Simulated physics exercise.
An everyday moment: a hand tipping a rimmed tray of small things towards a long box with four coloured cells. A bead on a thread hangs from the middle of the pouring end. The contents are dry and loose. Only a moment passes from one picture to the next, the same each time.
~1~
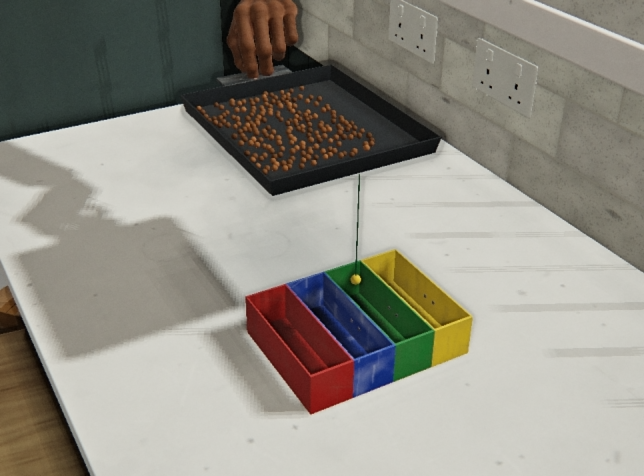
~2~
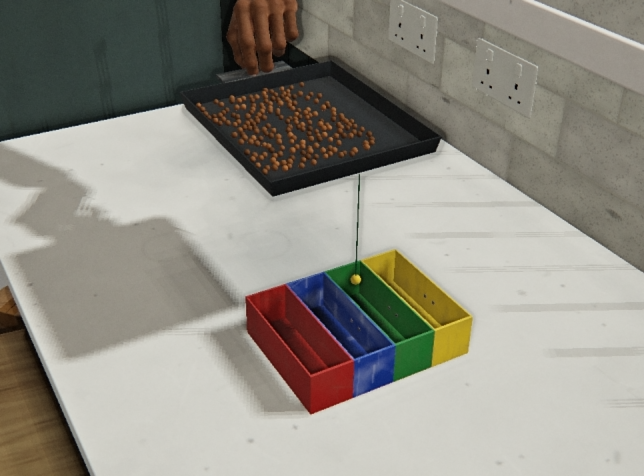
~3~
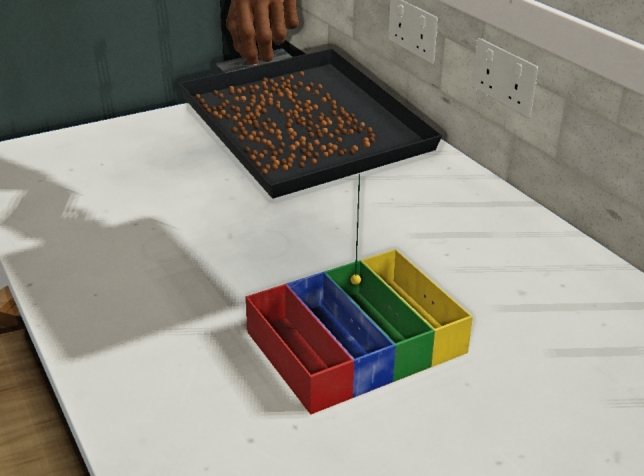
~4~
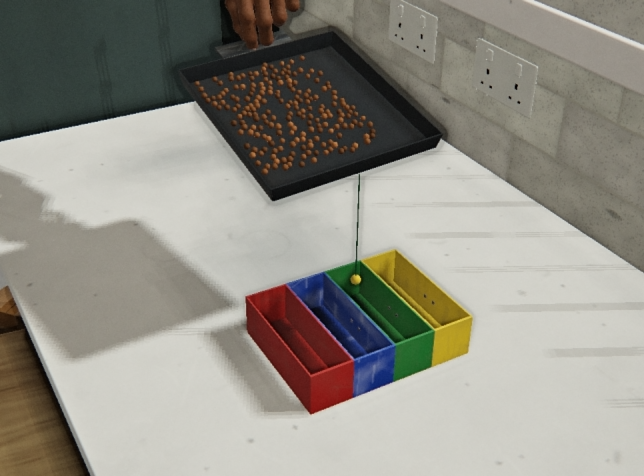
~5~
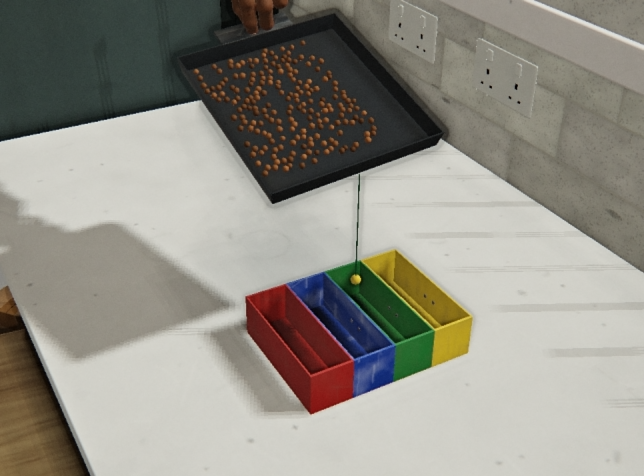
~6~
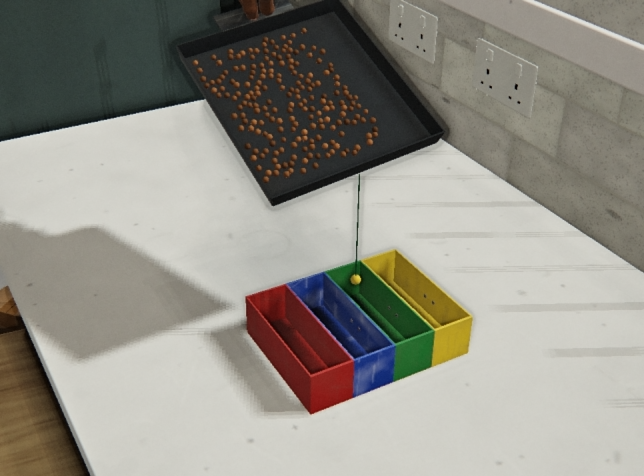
Black rimmed tray of small orange-brown balls held level by a hand, then tilting steadily above a box with four coloured cells.
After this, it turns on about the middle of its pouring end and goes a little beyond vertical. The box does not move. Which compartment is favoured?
The red cell gets the most.
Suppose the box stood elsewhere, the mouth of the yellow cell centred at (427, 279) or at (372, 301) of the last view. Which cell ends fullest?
At the first place the red one, at the second blue.
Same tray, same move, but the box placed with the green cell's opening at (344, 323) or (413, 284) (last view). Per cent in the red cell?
In turn 10 and 10 in a hundred.
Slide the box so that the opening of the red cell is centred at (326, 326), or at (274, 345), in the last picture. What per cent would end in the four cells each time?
First some 30, then 100 per cent.
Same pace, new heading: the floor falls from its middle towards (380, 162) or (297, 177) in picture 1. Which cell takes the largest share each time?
First the cell in yellow, then the cell in red.
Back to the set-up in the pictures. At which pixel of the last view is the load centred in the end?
At about (301, 362).
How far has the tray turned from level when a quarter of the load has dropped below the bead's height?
Near 85 degrees.
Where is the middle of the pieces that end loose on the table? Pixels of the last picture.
Around (258, 402).
Soon, tray tipped steeply; most on the tray; a stray few in the red cell; about a quarter falling or outside the box.
A while on, tray tipped past a quarter turn; a small part on the tray; about a third in the red cell; a stray few in the blue cell; about half falling or outside the box.
Towards the end, tray tipped past a quarter turn; most in the red cell; a small part in the blue cell; a stray few in the green cell; a small part falling or outside the box.
Finally, tray tipped past a quarter turn; most in the red cell; a small part in the blue cell; a stray few in the green cell; none in the yellow cell; a small part outside the box.
